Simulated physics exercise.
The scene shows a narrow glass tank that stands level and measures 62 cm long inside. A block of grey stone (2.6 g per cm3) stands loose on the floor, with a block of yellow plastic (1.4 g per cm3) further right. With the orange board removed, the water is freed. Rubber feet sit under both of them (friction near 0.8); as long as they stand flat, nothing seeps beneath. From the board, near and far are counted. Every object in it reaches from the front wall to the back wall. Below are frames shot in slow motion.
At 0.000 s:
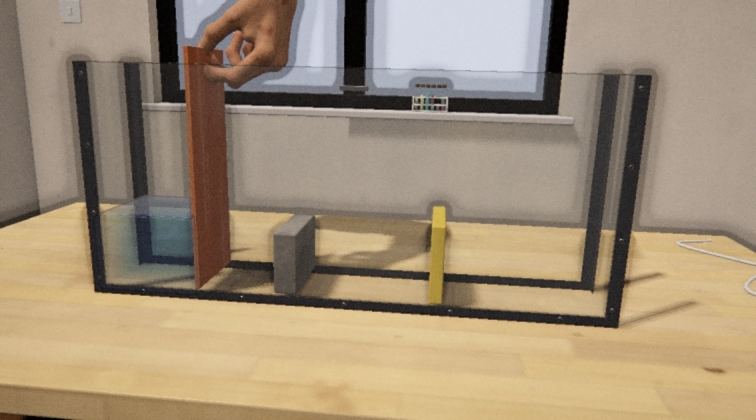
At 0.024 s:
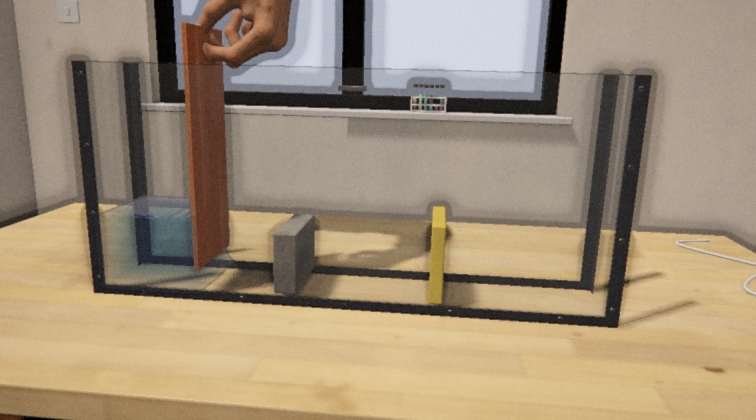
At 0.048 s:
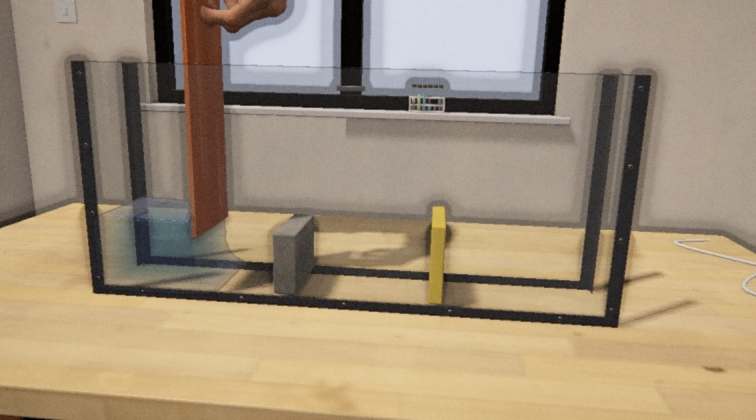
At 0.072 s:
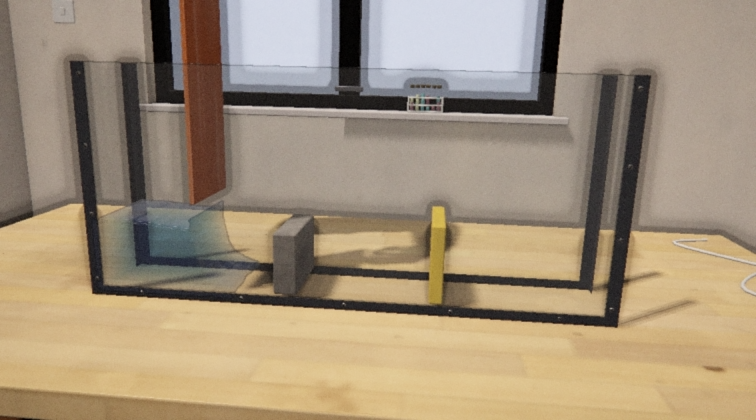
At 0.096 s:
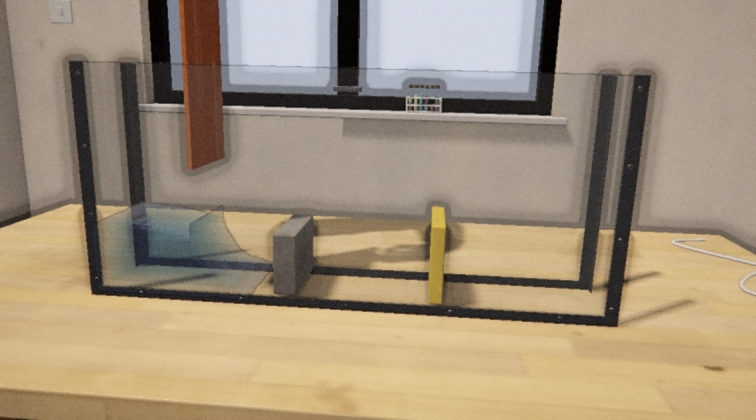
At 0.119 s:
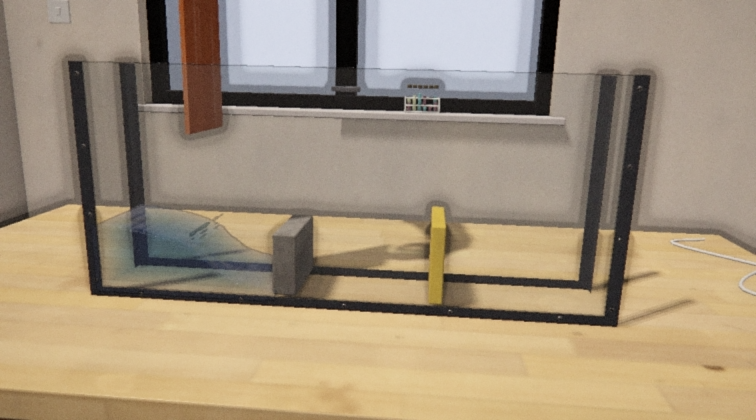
A hand lifted the orange board up out of the glass tank, and the water behind it slumped and spread right along the floor to the grey block, while the yellow block stood still.
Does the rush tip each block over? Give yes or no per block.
Near one - no, far one - no.
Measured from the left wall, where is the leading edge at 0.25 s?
Front distance: Approx. 22 cm.
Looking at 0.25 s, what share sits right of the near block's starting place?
Close to 0 in a hundred.
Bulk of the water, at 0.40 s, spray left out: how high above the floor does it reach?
About 14.5 cm.
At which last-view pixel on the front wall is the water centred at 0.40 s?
Look around (210, 264) on the front wall - that's where it is.
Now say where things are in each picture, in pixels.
In the first frame, level at the left end (106, 215); front at (194, 287); board bottom (197, 288); the near block's top is at (284, 237); the far block's top is at (439, 231).
In the second frame, level at the left end (106, 215); front at (202, 288); board bottom (196, 269).
In the third frame, level at the left end (105, 217); front at (215, 289); board bottom (194, 237).
In the fourth frame, level at the left end (104, 219); front at (232, 290); board bottom (192, 203).
In the fifth frame, level at the left end (104, 223); front at (249, 292); board bottom (189, 169).
In the sixth frame, level at the left end (104, 226); front at (269, 293); board bottom (187, 133); the near block's top is at (283, 238); the far block's top is at (439, 231).
Then, 0.25 s in, the front has run 22 cm from the left wall, the near block is upright and the far block is upright.
Then, 0.40 s in, the near block is upright and the far block is upright.
Then, 0.65 s in, the near block is upright and the far block is upright.
Finally, the near block is upright and the far block is upright; 0 per cent of the water is past where the far block first stood.
